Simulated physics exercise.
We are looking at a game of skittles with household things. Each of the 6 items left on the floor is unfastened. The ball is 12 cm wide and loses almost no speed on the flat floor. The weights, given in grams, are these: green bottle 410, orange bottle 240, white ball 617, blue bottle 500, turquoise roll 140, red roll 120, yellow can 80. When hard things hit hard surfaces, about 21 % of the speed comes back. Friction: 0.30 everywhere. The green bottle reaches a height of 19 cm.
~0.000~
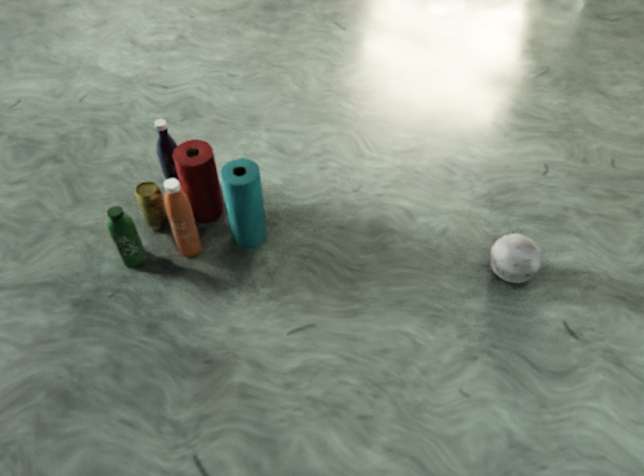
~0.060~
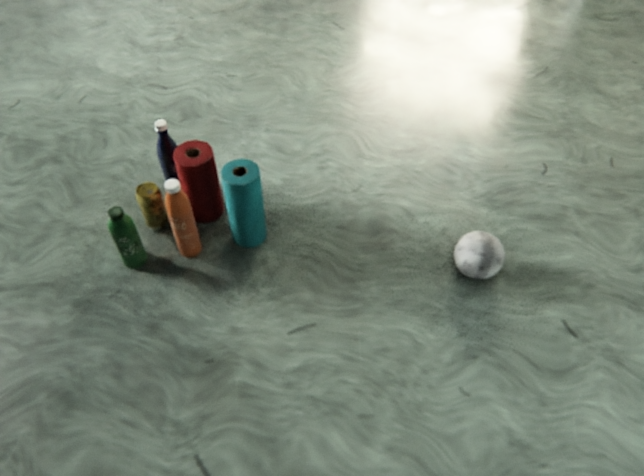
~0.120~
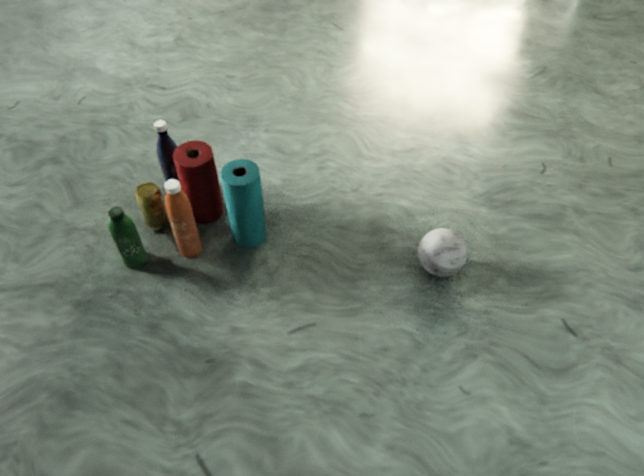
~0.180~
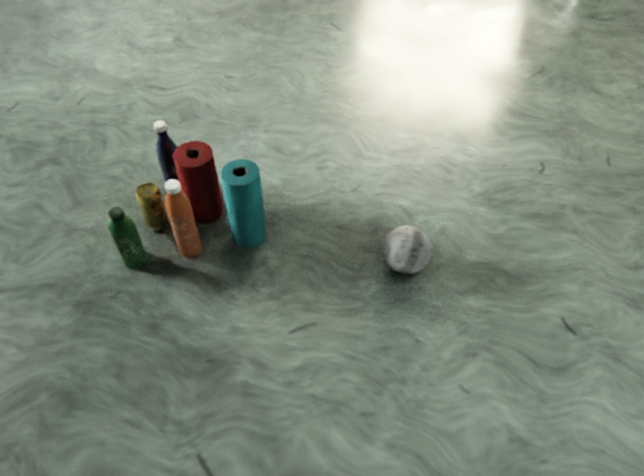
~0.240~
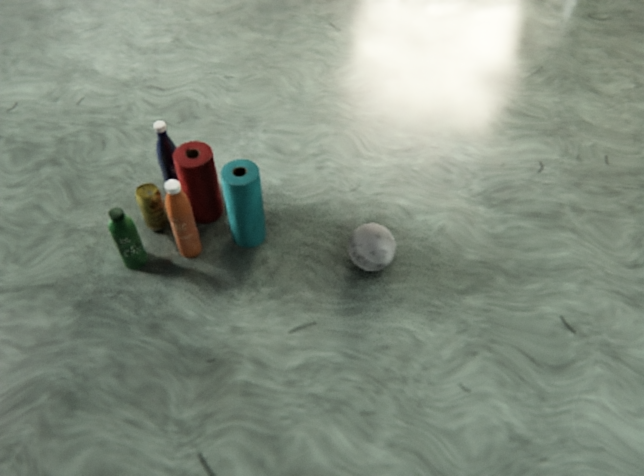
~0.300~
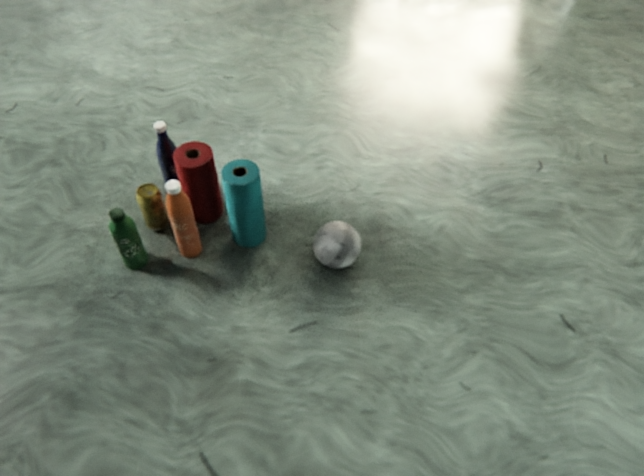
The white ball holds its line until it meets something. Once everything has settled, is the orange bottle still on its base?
No, it loses its balance.
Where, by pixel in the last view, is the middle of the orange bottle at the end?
In the end it sits at around (85, 217).
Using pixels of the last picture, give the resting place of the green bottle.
Roughly at (67, 240) in the last picture.
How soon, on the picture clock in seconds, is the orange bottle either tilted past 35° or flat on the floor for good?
Roughly at the 0.9 s mark.
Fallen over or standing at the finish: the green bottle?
Here's what happens: The green bottle comes down.
By 0.80 s, ball has run 97 cm; white ball near (139, 257); orange bottle tilted 23° near (113, 205); green bottle tilted 15°; turquoise roll tilted 6°.
By 1.60 s, ball has run 126 cm; orange bottle on its side near (85, 218); green bottle on its side; turquoise roll 8 cm from its spot.
When it is over (3.5 s), lying over on the floor, green bottle and orange bottle; the other 4 within 8 cm of the start. End places, in pixels of the last picture, orange bottle near (86, 217).
